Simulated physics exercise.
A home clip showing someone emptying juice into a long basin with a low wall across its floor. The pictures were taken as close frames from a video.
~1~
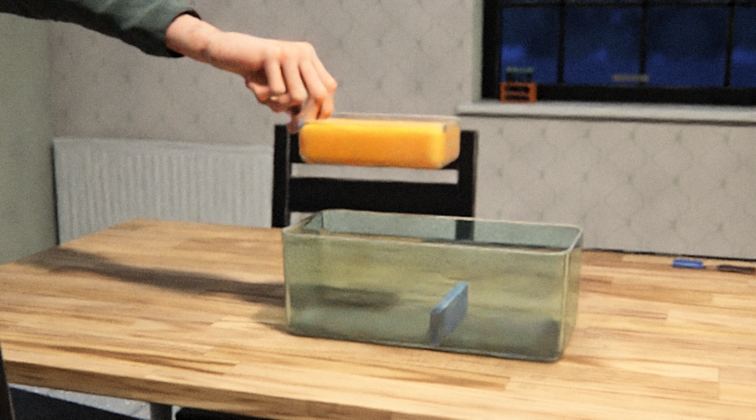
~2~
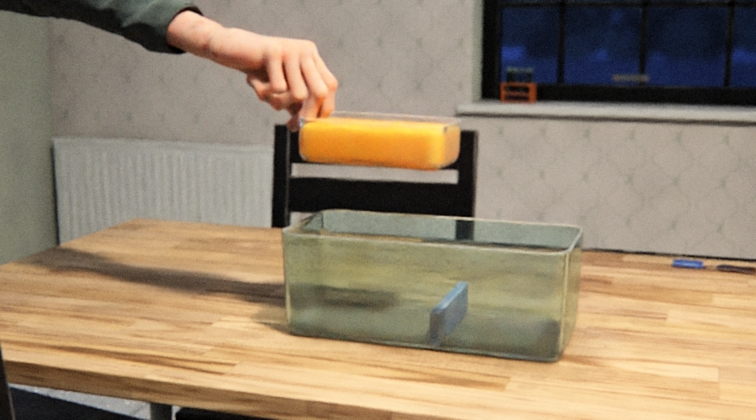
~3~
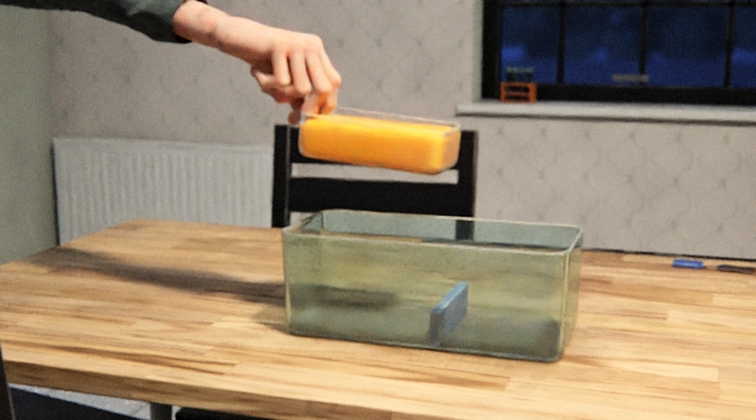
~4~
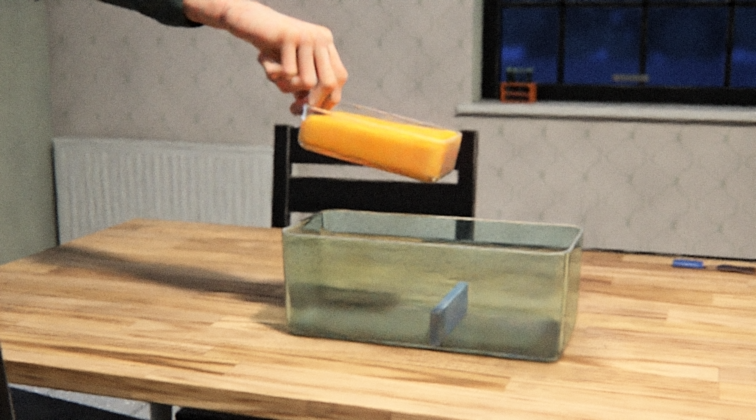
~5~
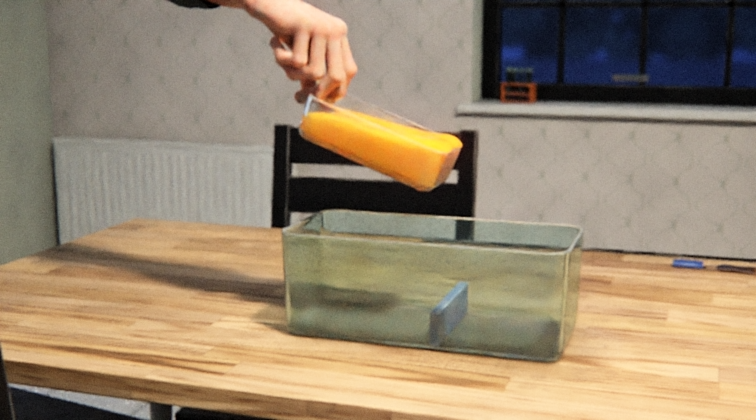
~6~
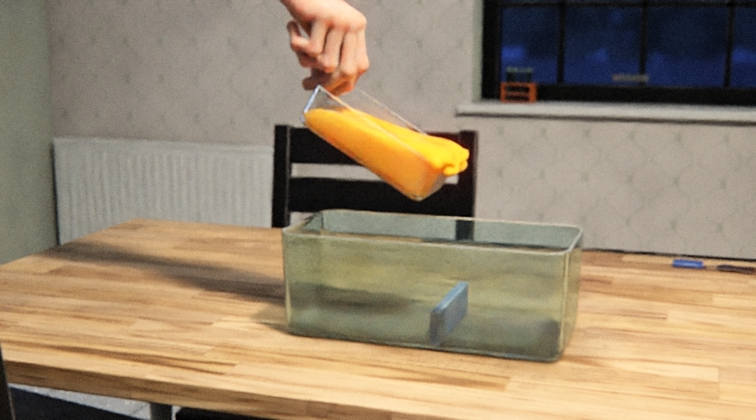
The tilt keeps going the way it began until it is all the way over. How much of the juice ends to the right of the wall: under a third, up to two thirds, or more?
Beyond two thirds.
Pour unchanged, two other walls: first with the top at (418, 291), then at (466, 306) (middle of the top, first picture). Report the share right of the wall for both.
Well, it's close to 85 per cent for the first one, then 60 per cent for the other.
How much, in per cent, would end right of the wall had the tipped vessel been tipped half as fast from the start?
Roughly 80 in a hundred.
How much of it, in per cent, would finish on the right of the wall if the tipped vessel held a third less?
Roughly 80 in a hundred.
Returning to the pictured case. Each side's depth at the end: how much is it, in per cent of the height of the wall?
Once still, it is 10 % on the left and 60 % on the right.
A moment on, the tilt is 90° and 7 per cent is still to pour, 2 is left of the wall and 73 right of it.
Next, the tilt is 98° and 2 per cent is still to pour, 14 is left of the wall and 73 right of it.
Then the tilt is 98° and 0 per cent is still to pour, 20 is left of the wall and 78 right of it.
Later the tilt is 98° and 0 per cent is still to pour, 23 is left of the wall and 75 right of it.
In the end 24 per cent lies left of the wall, 75 right of it and 2 outside.
